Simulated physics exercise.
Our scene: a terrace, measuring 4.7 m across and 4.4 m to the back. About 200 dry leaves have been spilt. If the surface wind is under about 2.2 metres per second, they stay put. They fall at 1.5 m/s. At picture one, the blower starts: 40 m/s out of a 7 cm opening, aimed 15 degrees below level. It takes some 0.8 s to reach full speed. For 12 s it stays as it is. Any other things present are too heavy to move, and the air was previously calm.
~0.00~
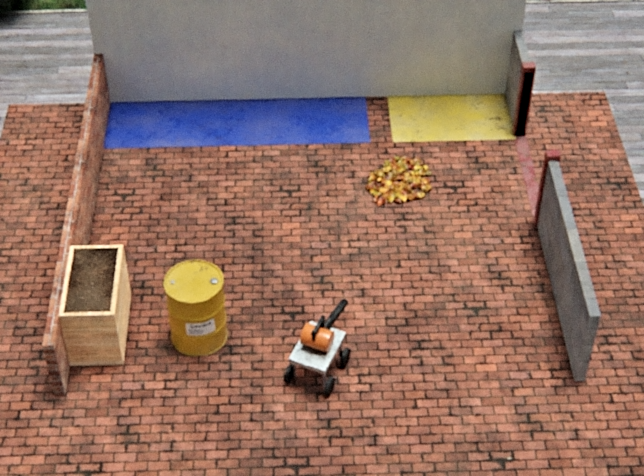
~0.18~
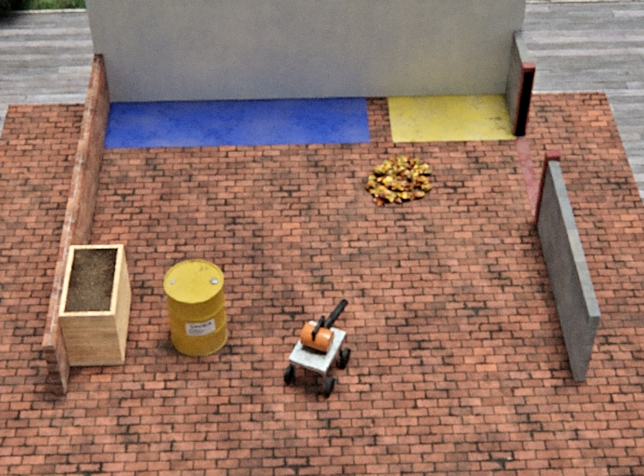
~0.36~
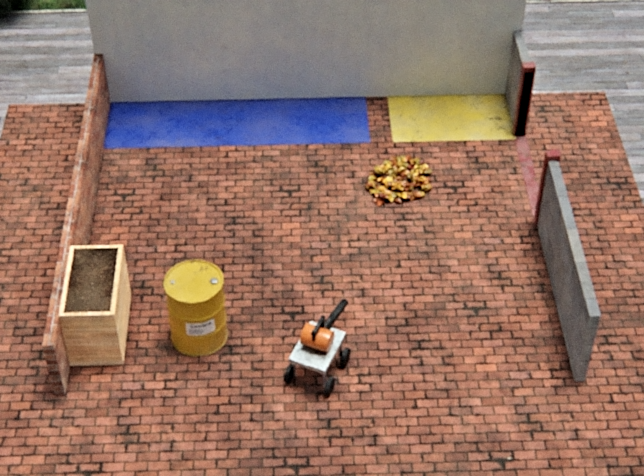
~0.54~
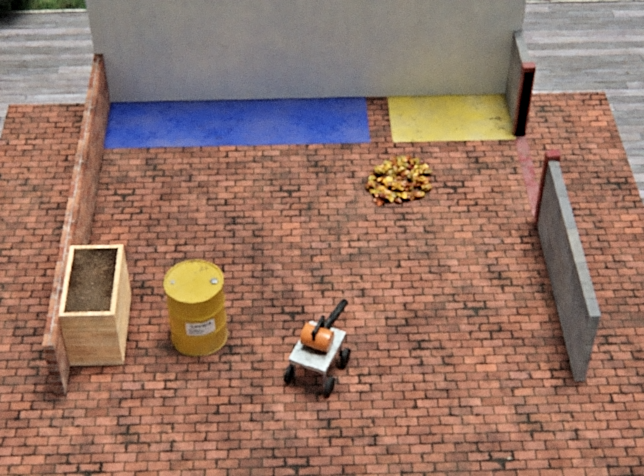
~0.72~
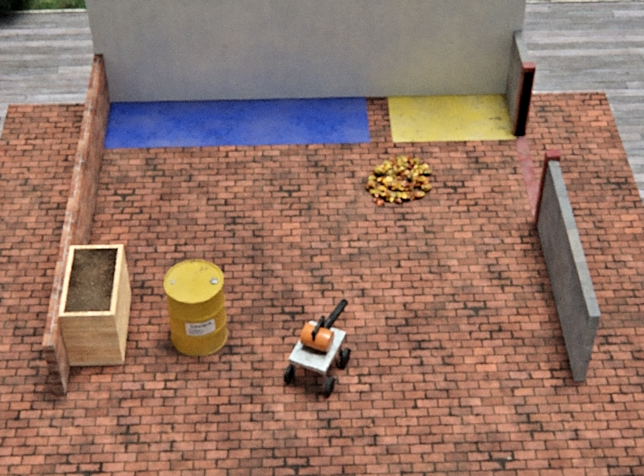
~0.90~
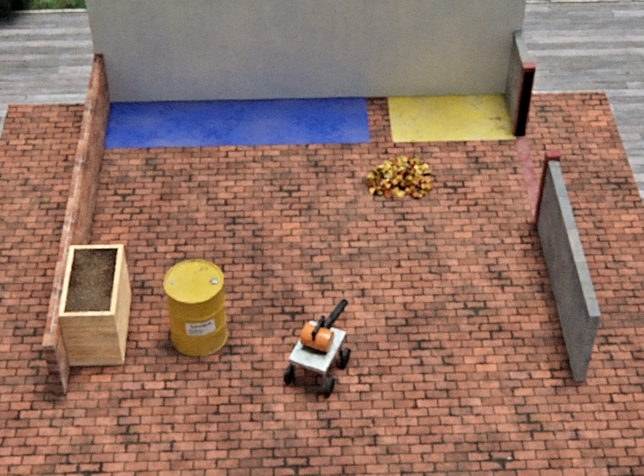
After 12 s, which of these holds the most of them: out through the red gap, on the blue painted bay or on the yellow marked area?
The yellow one.
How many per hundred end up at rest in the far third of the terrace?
Roughly 100 %.
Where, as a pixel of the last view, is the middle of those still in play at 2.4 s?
Approx. centre at (429, 94) px.
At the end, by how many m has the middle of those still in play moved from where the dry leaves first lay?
Roughly 1.6 metres.
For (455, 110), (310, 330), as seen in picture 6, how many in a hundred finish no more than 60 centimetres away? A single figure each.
I would say around 70 % and 0 % respectively.
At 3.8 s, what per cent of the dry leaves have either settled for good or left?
Estimated share: Close to 60 per cent.
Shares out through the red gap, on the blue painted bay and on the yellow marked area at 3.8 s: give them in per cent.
Roughly 0 % red, 1 % blue and 90 % yellow.
After 2.4 s the count stands so, 92 % are on the yellow marked area, 0 % out through the red gap and 1 % on the blue painted bay; the middle of those still in play is near (429, 94).
After 3.8 s the count stands so, 91 % are on the yellow marked area, 0 % out through the red gap and 1 % on the blue painted bay; the middle of those still in play is near (429, 94).
After 6.6 s the count stands so, 90 % are on the yellow marked area, 0 % out through the red gap and 1 % on the blue painted bay; the middle of those still in play is near (429, 94).
After 12.0 s, at the end, 90 % are on the yellow marked area, 0 % out through the red gap and 2 % on the blue painted bay; the middle of those still in play is near (428, 94).
